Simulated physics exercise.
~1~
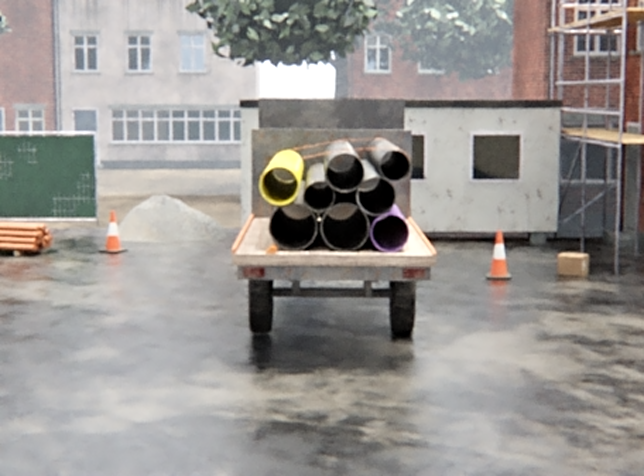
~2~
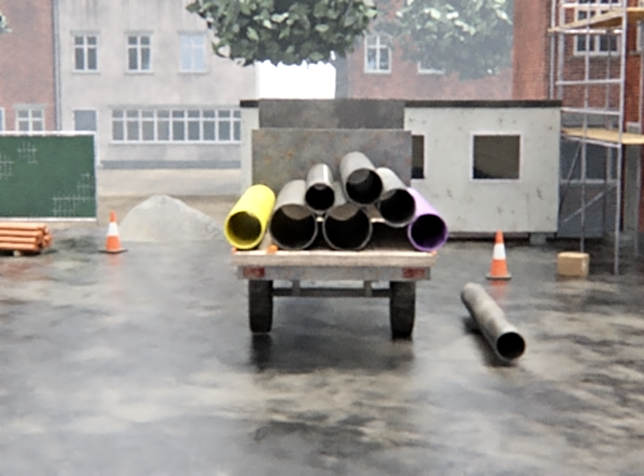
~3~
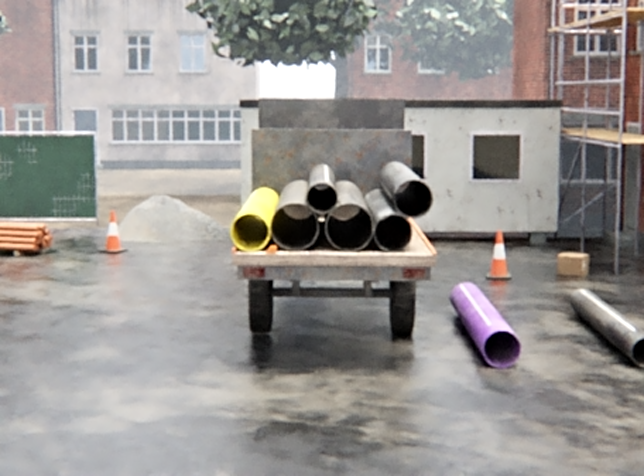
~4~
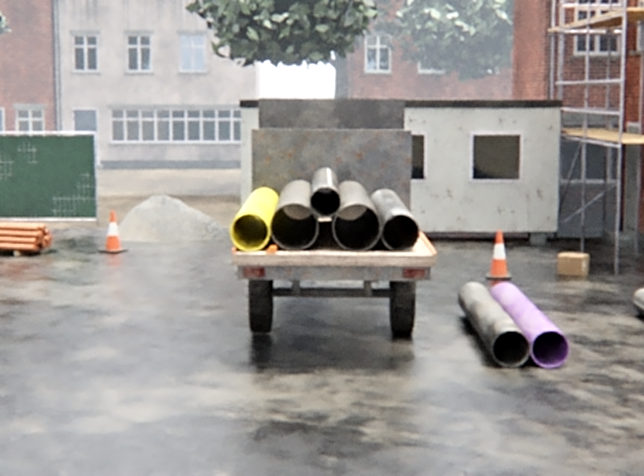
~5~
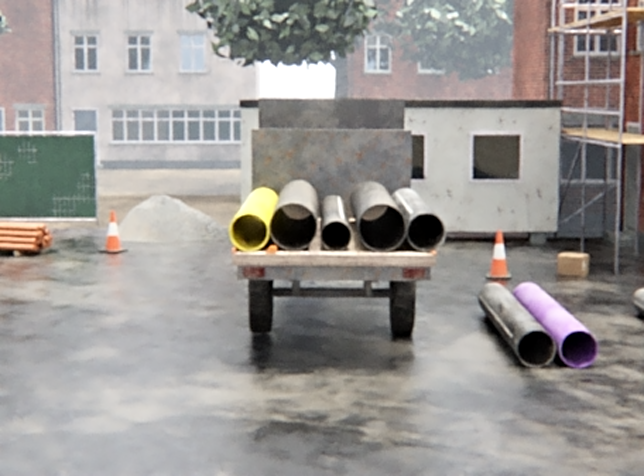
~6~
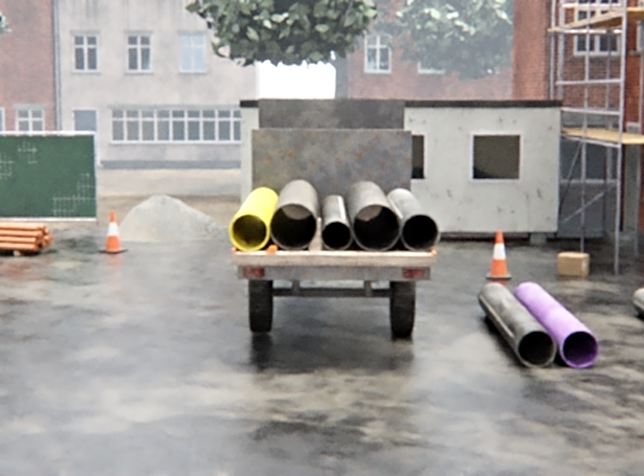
In the video, a stack of mostly dark pipes on a parked flatbed collapses and spreads, sending a dark pipe, then the purple one and another dark one off the right side, while the yellow pipe settles at the deck's left with four others.
